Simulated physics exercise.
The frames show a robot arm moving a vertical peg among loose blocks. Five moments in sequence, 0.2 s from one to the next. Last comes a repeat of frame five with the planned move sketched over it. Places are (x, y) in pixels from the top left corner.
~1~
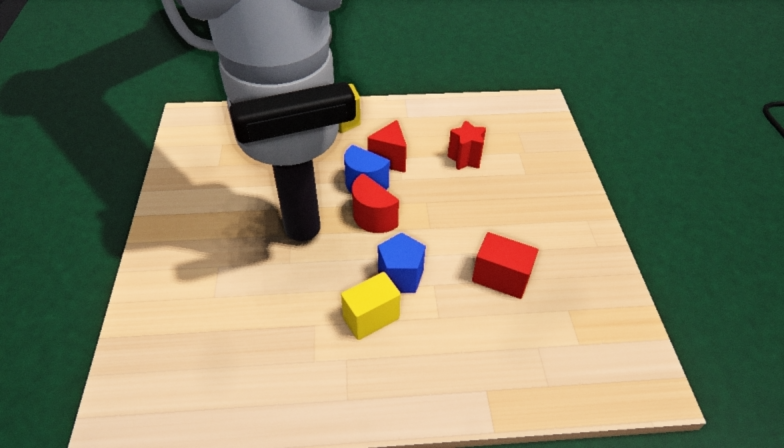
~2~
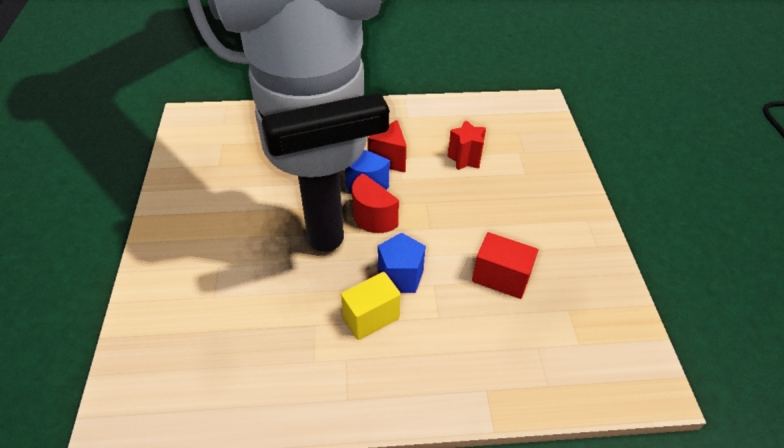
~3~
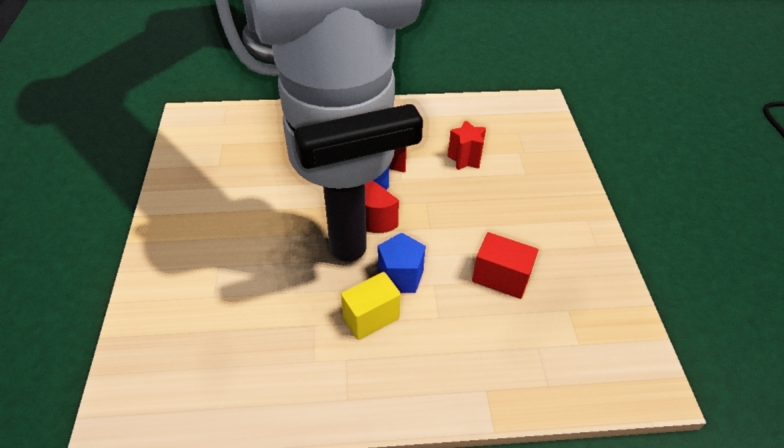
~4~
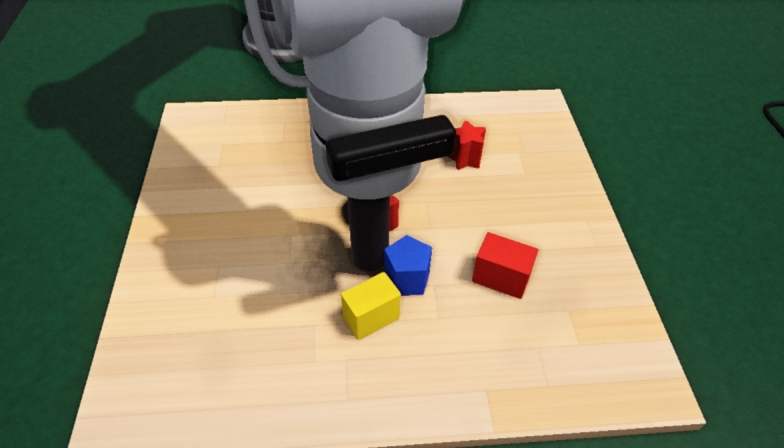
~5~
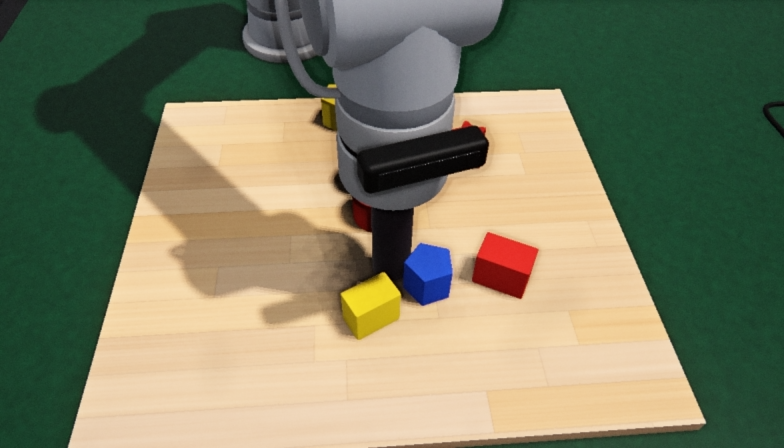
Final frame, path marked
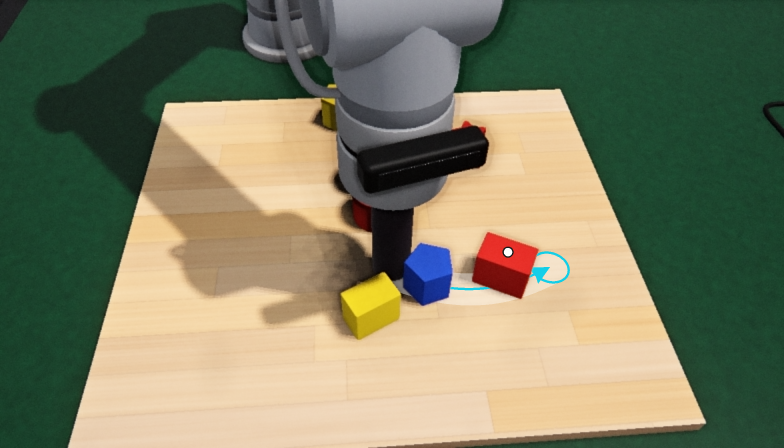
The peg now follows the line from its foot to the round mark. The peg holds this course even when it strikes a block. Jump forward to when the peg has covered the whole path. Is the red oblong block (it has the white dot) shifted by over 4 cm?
Final answer: Yes.
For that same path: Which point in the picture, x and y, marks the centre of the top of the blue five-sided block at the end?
It ends at (534, 293).
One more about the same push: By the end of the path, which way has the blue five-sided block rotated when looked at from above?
Rotates clockwise.
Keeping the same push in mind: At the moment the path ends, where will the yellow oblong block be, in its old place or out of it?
That block will keep its spot.
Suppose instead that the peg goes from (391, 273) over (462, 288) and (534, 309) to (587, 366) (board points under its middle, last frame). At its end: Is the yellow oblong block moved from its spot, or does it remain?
It barely shifts, if at all.
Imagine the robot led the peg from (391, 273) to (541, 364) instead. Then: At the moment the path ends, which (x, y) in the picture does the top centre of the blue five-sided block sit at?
The spot you're after is about (532, 288) in the image.
The drawn path runs from (391, 273) via (446, 287) and (502, 285), ending at (550, 267); the dot is on the red oblong block.
On the path given first. One third of the way, peg (447, 281); blue five-sided block (490, 277), turned 15° anticlockwise; red oblong block (531, 251), turned 15° anticlockwise.
Two thirds of the way, peg (505, 279); blue five-sided block (532, 292), turned 30° clockwise; red oblong block (553, 250), turned 45° anticlockwise.
At the end, peg (552, 261); yellow oblong block not moved; blue five-sided block (534, 293), turned 35° clockwise; red oblong block (604, 238), turned 30° anticlockwise.
